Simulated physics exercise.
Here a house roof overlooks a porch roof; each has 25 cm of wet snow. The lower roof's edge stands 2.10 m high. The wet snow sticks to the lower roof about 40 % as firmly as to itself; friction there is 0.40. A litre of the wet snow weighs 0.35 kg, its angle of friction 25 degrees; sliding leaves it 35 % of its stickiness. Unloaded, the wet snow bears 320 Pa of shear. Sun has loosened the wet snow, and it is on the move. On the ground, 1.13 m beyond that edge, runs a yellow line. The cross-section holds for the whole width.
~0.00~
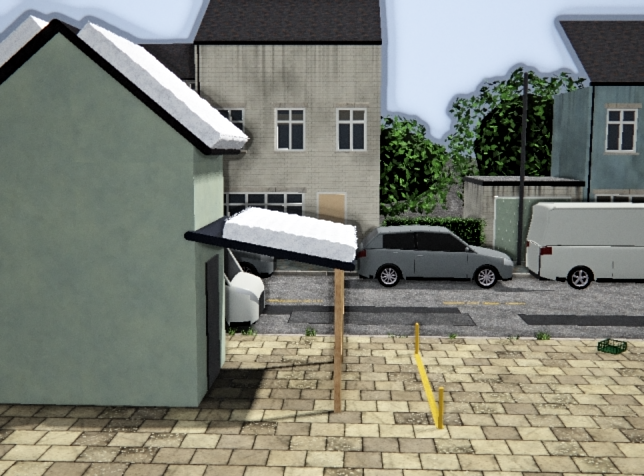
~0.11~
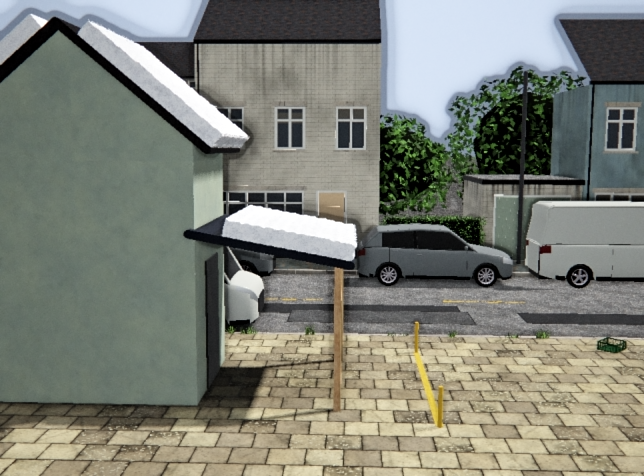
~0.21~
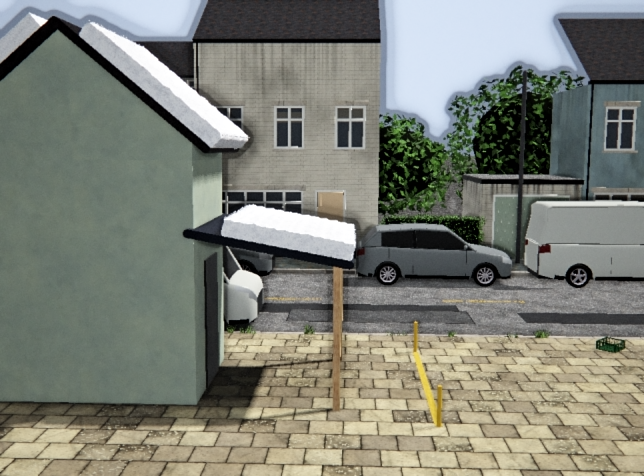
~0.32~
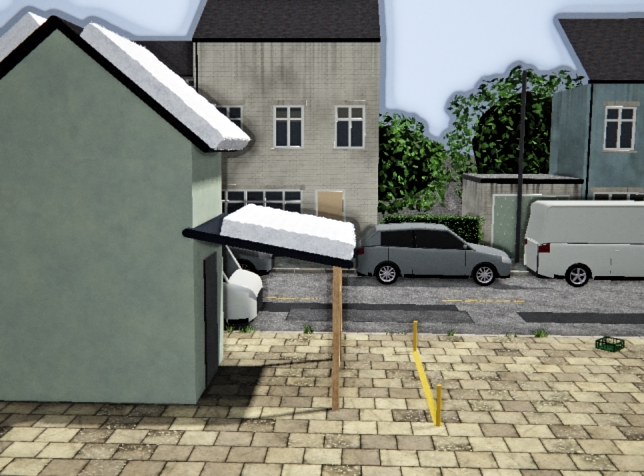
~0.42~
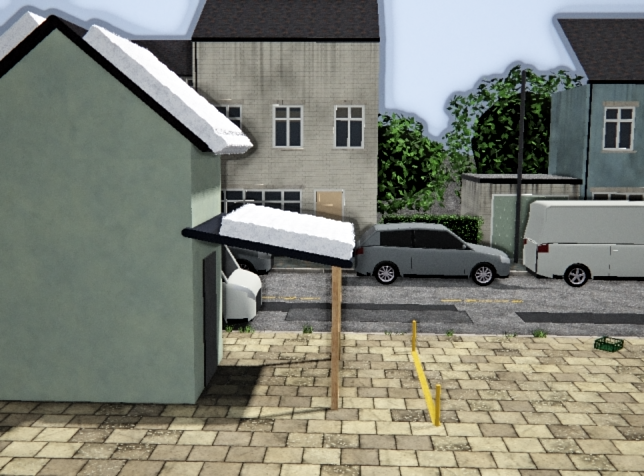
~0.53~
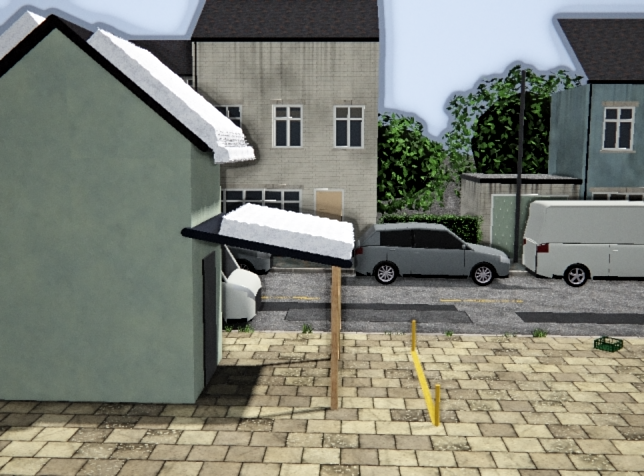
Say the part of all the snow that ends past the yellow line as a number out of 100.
It comes to some 9 %.
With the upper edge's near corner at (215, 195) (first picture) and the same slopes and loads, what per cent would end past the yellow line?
It would be near 0 %.
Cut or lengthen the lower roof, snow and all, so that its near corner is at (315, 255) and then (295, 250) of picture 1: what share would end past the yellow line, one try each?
In that order: 20 %, 25 %.
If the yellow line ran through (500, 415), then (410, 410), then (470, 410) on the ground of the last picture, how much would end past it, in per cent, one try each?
In that order: 1 %, 14 %, 3 %.
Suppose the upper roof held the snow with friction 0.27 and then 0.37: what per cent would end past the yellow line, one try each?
In that order: 35 %, 30 %.
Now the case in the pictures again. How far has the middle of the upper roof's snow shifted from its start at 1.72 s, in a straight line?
Roughly 2.2 m.
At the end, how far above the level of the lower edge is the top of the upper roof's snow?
About 0.7 m.
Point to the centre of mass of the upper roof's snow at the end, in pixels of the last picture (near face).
Around (323, 285).
By 1.07 s, none is below the lower edge and 0 % is past the line.
By 1.72 s, none is below the lower edge and 0 % is past the line.
By 2.36 s, 5 % is below the lower edge and 0 % is past the line.
By 3.00 s, 29 % is below the lower edge and 6 % is past the line.
By 3.90 s, at the end, 30 % is below the lower edge and 9 % is past the line.
